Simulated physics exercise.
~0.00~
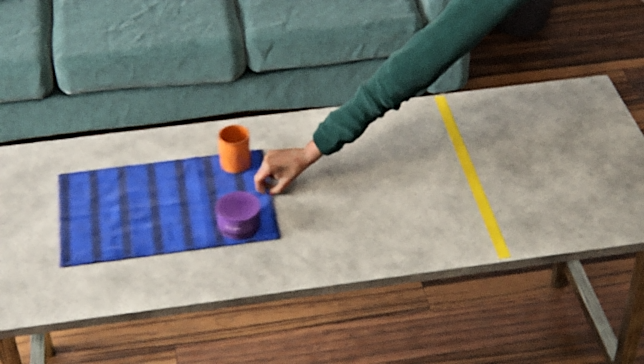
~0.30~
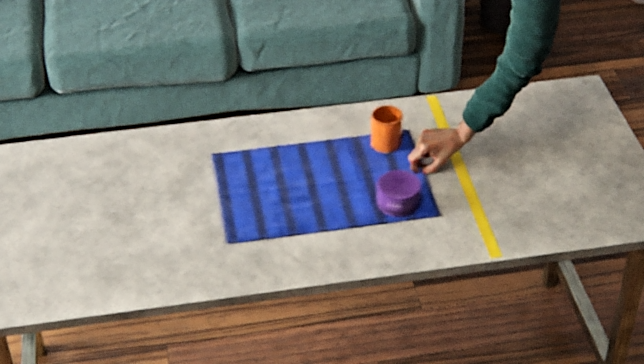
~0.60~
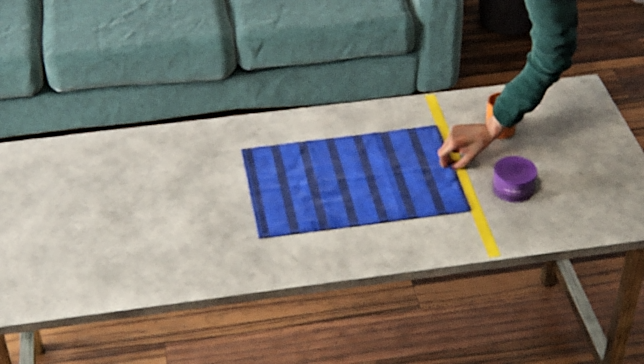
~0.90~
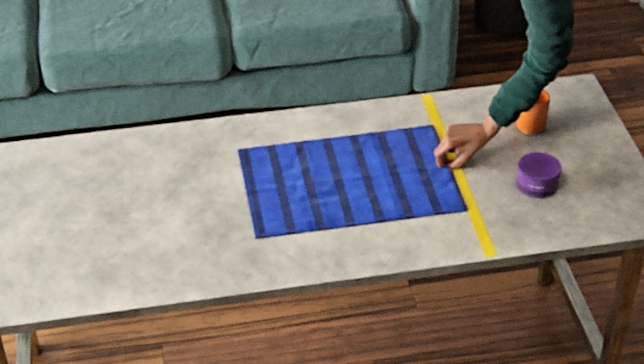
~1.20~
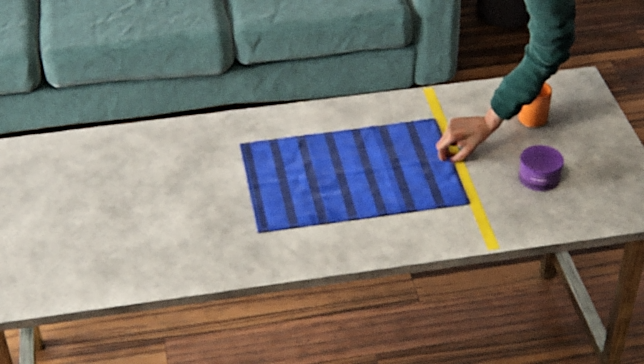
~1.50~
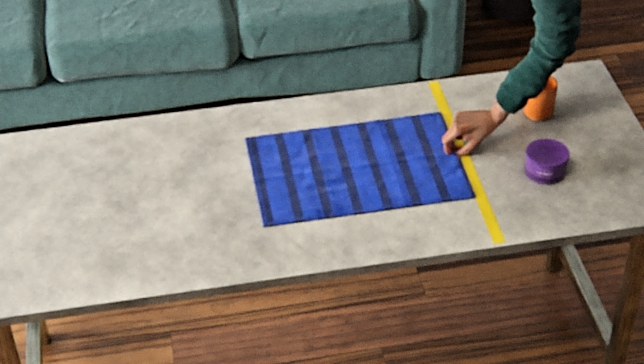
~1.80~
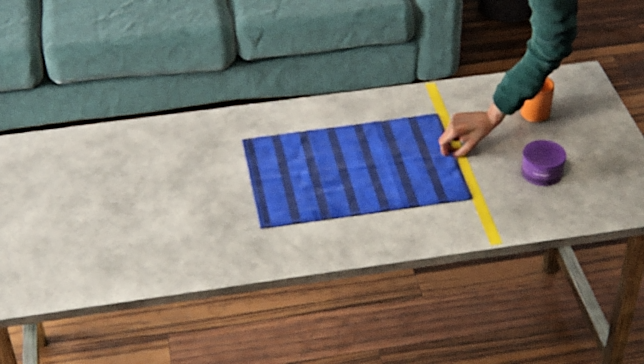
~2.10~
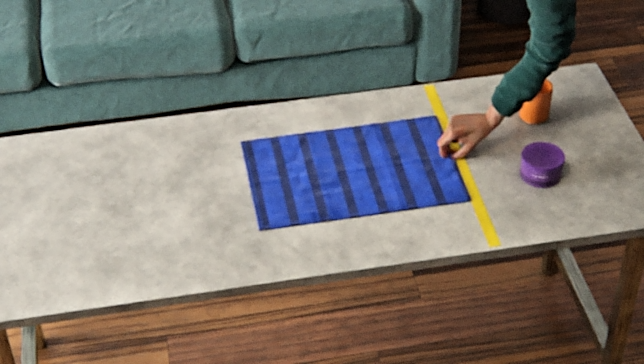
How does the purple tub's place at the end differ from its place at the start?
At the start the purple tub sits on the blue cloth, well to the left of the yellow tape. At the end it sits on the bare table to the right of the tape, off the cloth.
